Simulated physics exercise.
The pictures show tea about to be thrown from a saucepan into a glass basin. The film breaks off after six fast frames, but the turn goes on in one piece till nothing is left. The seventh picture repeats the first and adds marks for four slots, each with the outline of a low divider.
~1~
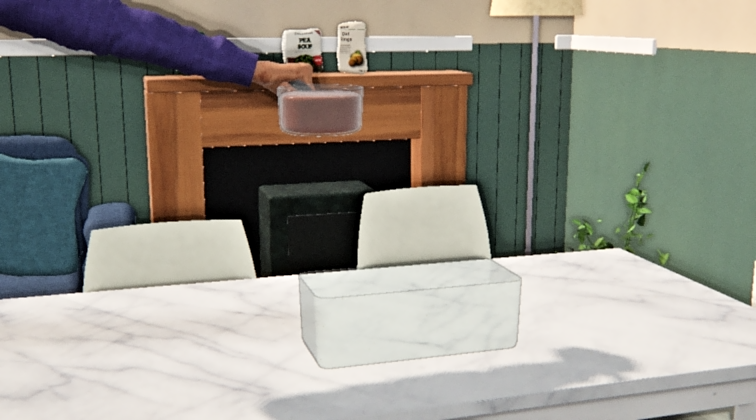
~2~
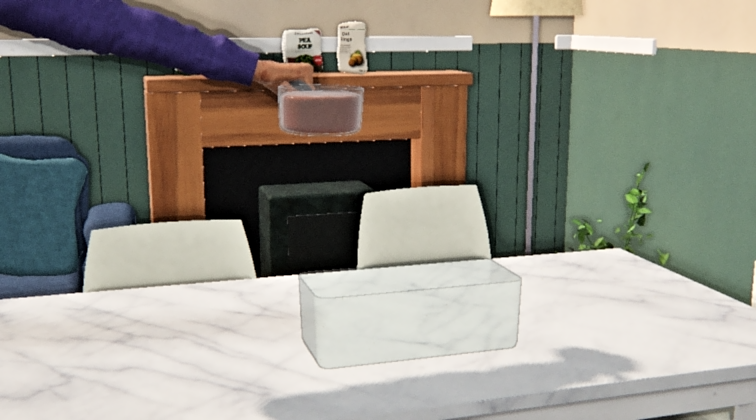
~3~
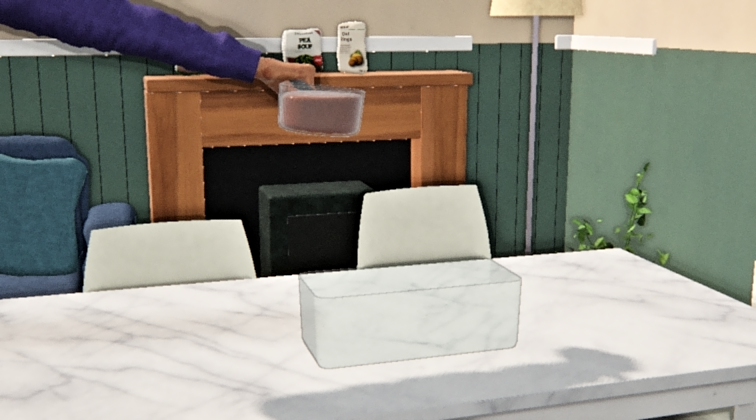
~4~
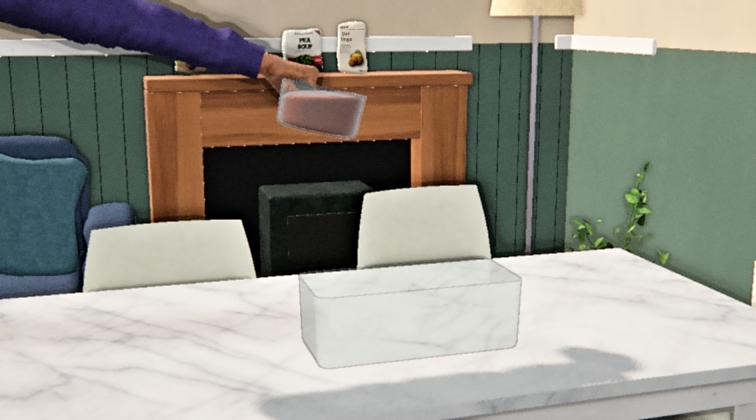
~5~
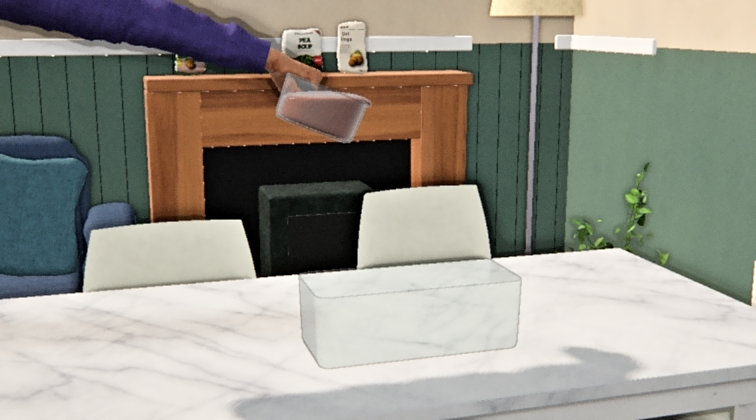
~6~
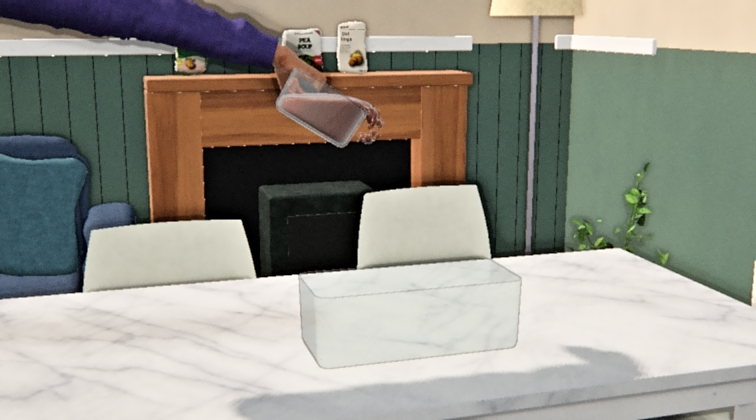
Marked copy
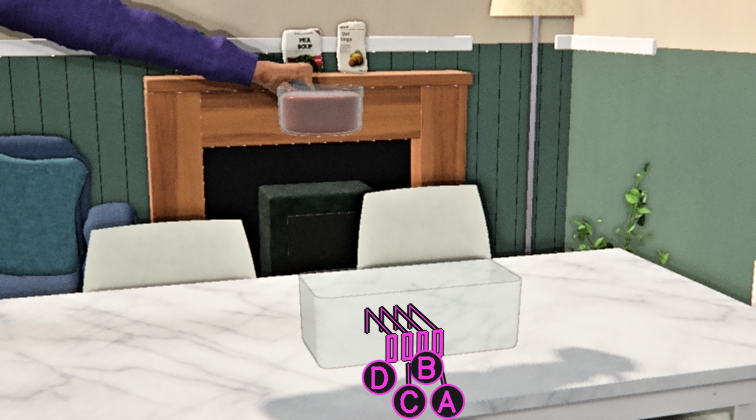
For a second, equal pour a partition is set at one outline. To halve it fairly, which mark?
A works best here.
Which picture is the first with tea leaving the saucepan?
In picture 5.
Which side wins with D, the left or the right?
The right side.
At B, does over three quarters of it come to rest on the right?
No.
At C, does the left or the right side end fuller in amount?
The right side.
In magenta, A at (438, 360); B at (423, 362); C at (408, 364); D at (392, 365).
With A, about 51 % ends left of the wall and 46 % right of it; 3 % is lost outside.
With B, about 31 % ends left of the wall and 65 % right of it; 3 % is lost outside.
With C, about 18 % ends left of the wall and 78 % right of it; 4 % is lost outside.
With D, about 8 % ends left of the wall and 88 % right of it; 3 % is lost outside.
